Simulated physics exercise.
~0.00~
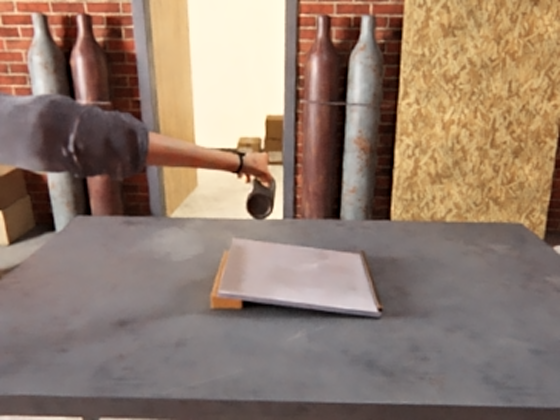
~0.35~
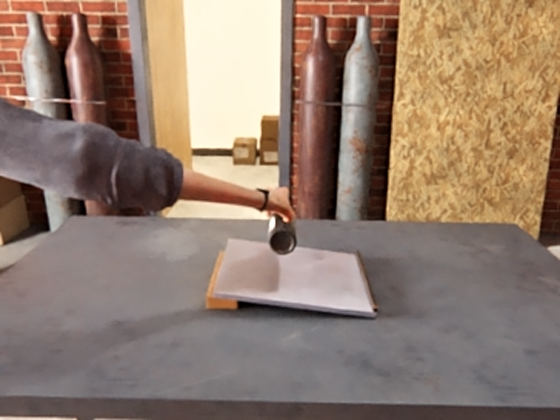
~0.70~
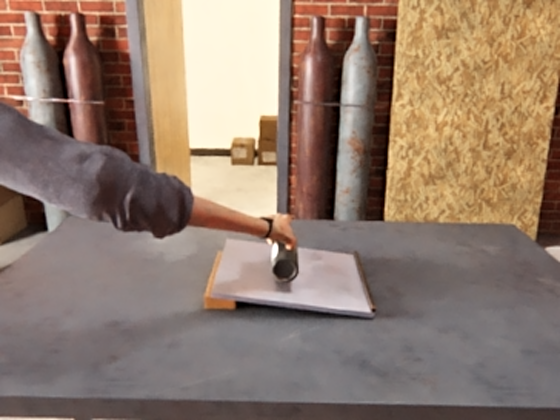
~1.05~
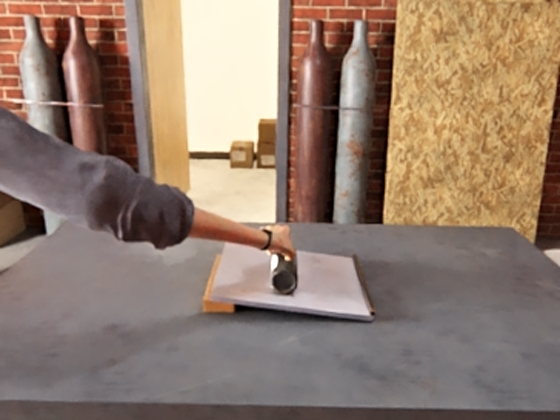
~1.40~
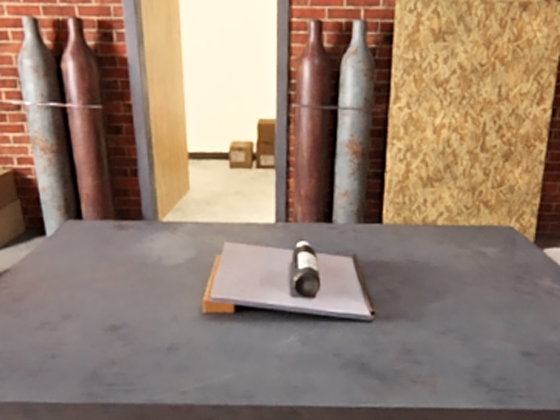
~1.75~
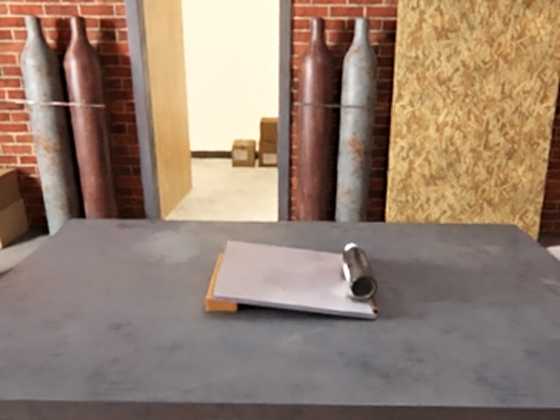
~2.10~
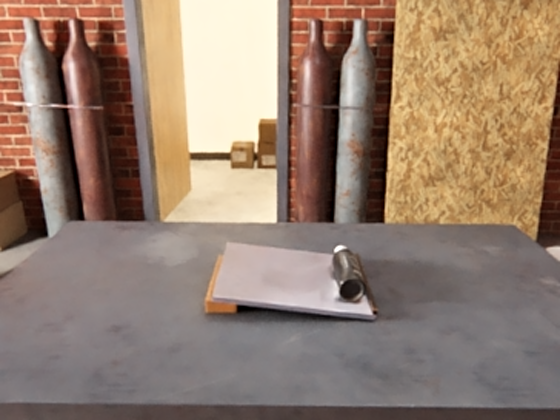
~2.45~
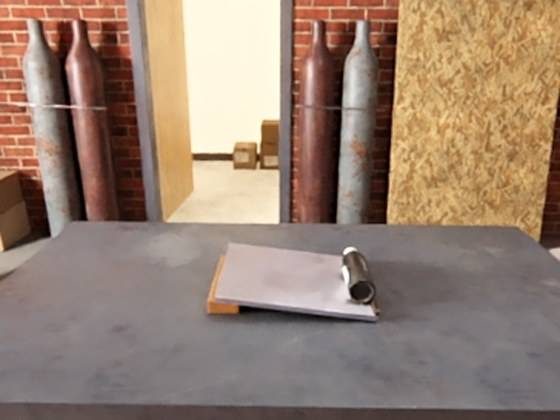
On a dark grey table in front of a brick wall with tall gas cylinders and an open doorway, a pale board slopes gently down to the right, propped on a piece of wood. An arm in a dark sleeve reaches in from the left, holding a black bottle, and lowers it onto the board on its side. The hand lets go and withdraws. The bottle moves right, down the slope, while the board stays put. Near the lower edge it shifts slightly back and forth, and ends lying on its side there.
